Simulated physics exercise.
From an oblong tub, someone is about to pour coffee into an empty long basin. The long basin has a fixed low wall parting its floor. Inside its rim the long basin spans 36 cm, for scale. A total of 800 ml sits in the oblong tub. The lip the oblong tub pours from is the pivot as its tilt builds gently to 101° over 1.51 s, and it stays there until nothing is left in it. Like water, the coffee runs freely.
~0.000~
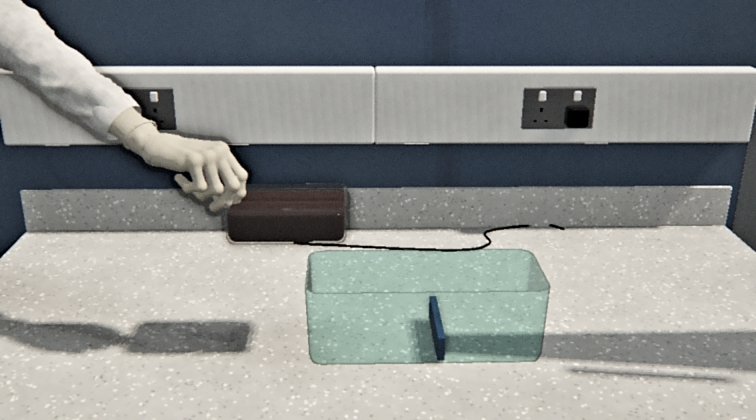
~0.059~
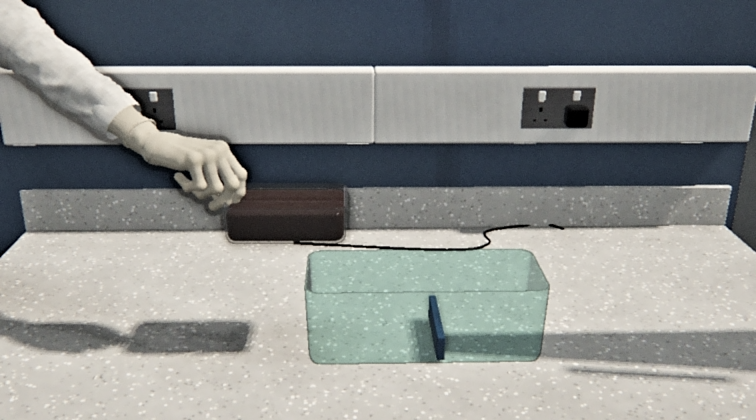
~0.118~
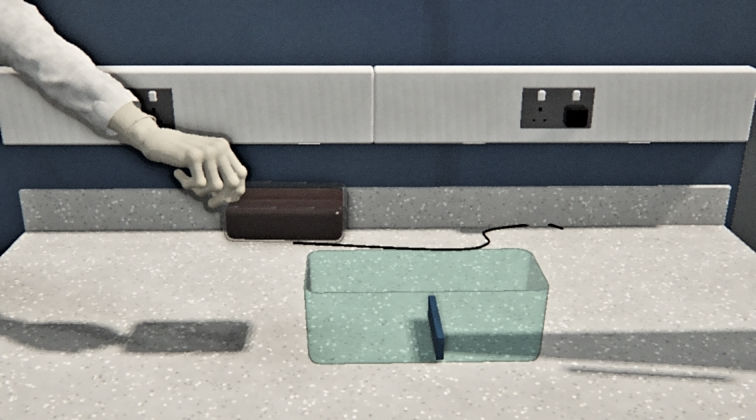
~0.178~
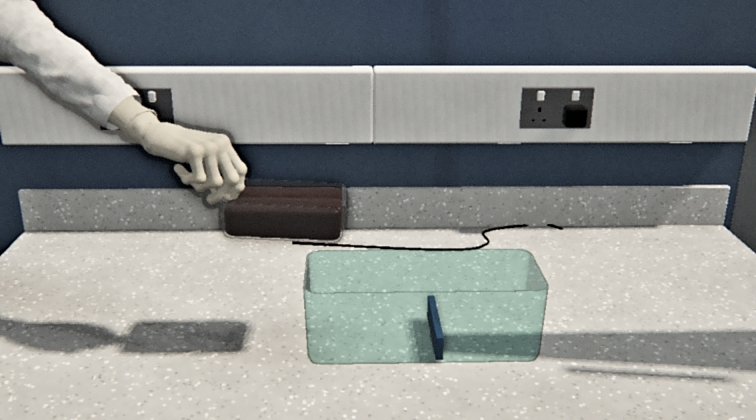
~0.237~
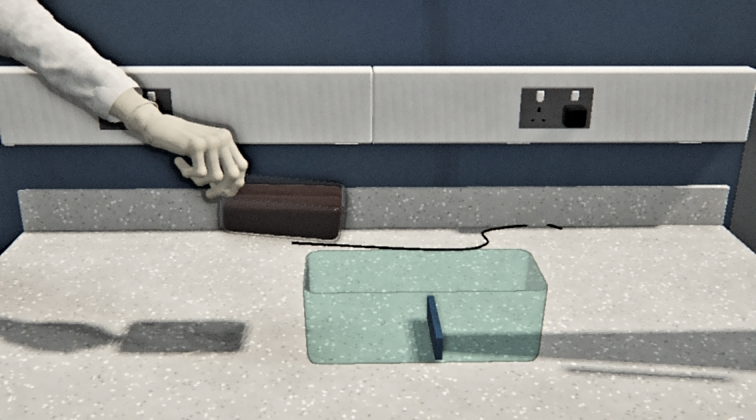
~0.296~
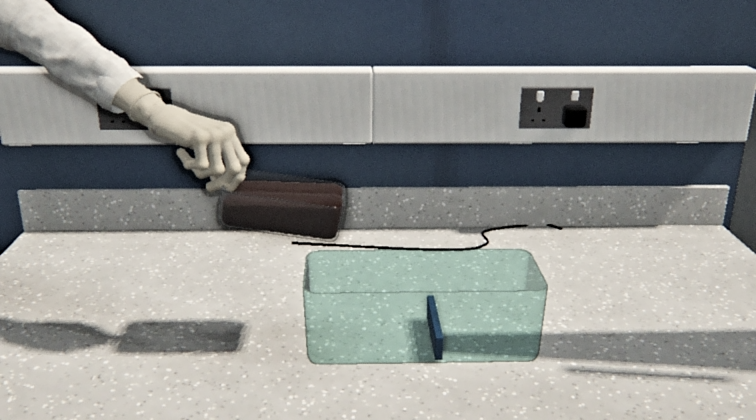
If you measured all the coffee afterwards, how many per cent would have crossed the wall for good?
Around 16 per cent would have crossed.
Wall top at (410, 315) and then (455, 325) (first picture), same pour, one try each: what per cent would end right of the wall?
60 % and 20 %.
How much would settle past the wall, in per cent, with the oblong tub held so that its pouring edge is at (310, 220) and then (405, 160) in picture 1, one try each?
10 then 75 %.
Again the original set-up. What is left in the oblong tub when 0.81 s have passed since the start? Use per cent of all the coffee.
At that time about 32 in a hundred parts are still held.
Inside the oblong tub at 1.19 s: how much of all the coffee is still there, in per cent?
Share remaining: Approx. 6 %.
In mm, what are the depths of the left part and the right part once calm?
Left part: About 22 mm; right part: About 6 mm.
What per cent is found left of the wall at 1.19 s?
Left share: Approx. 66 %.
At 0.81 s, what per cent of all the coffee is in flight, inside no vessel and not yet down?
About 44 per cent.
Then, 0.81 s in, the tilt is 56° and 32 per cent is still to pour, 22 is left of the wall and 0 right of it.
Then, 1.19 s in, the tilt is 90° and 6 per cent is still to pour, 67 is left of the wall and 11 right of it.
Then, 1.58 s in, the tilt is 101° and 0 per cent is still to pour, 74 is left of the wall and 15 right of it.
Then, 2.01 s in, the tilt is 101° and 0 per cent is still to pour, 75 is left of the wall and 16 right of it.
Finally, 75 per cent lies left of the wall, 16 right of it and 10 outside.
